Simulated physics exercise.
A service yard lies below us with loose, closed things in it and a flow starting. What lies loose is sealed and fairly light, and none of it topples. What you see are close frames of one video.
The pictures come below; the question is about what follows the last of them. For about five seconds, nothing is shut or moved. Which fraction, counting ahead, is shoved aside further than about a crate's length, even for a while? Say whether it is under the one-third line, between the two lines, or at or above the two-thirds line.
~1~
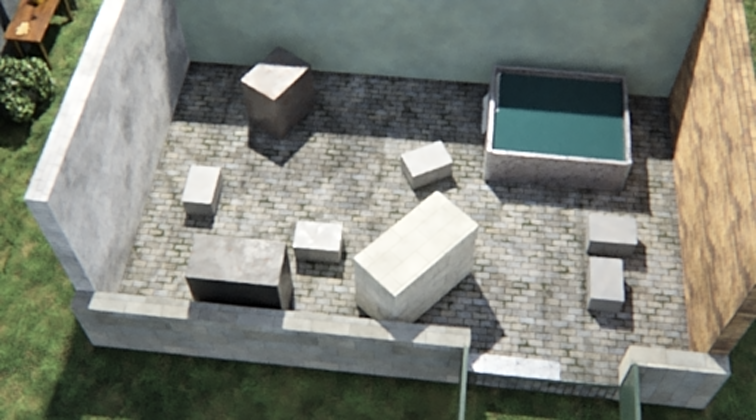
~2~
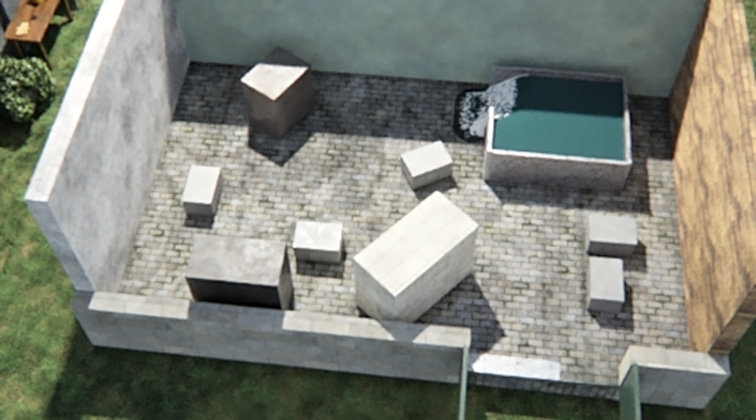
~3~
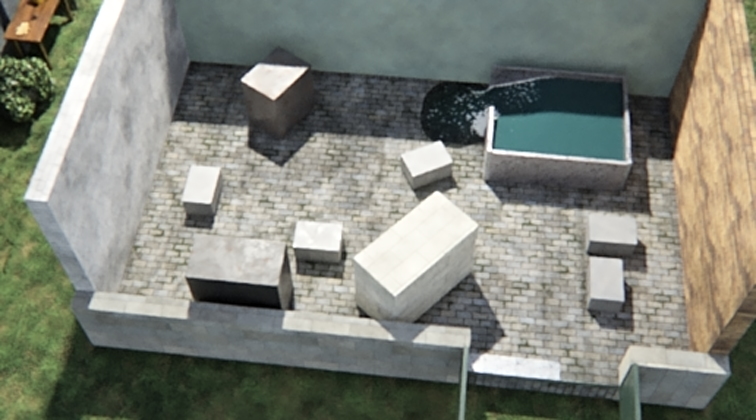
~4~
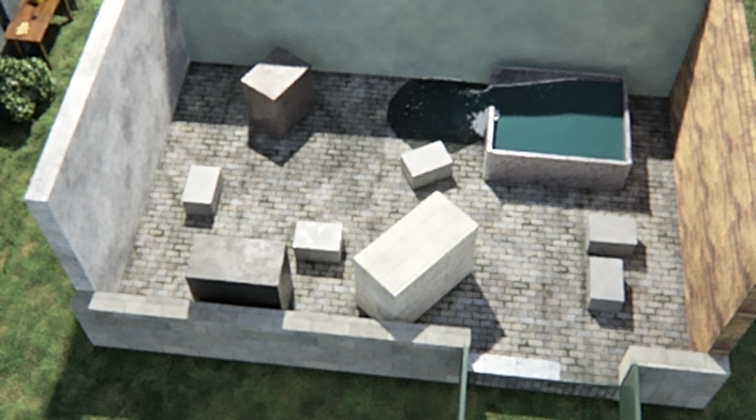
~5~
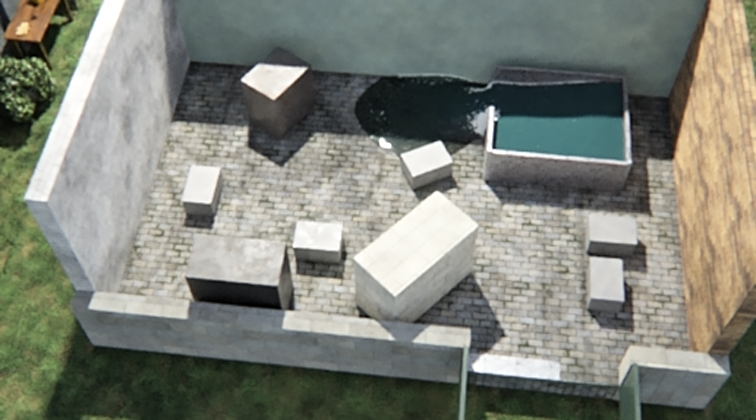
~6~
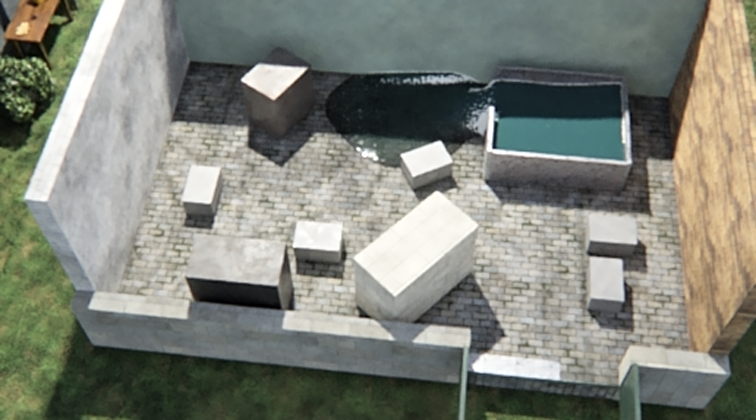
It is under the one-third line.
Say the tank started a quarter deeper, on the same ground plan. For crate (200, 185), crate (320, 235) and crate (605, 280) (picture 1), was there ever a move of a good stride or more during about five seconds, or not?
Item by item: Cleared the mark, then missed the mark, then missed the mark.
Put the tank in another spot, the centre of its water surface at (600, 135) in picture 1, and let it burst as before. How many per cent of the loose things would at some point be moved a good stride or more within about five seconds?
Estimate: Close to 40 per cent.
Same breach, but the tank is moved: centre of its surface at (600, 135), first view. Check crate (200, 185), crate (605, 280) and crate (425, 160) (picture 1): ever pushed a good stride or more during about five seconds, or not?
First displaced far, then never went far, then displaced far.
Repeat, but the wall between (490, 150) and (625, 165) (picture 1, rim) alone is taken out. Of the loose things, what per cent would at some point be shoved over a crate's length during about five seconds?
40 percent, give or take.
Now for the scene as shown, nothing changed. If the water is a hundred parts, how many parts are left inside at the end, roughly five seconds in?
It comes to about 100 parts in a hundred.
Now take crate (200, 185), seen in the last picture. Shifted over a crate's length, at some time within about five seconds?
Verdict on that one: Displaced that much.
A moment on, 0 of 5 are well off their spots; 0 afloat.
Next, 0 of 5 are well off their spots; 0 afloat.
Later, 1 of 5 are well off their spots; 1 afloat.
In the end, 1 of 5 are well off their spots, and 1 have been at some point; 1 afloat.
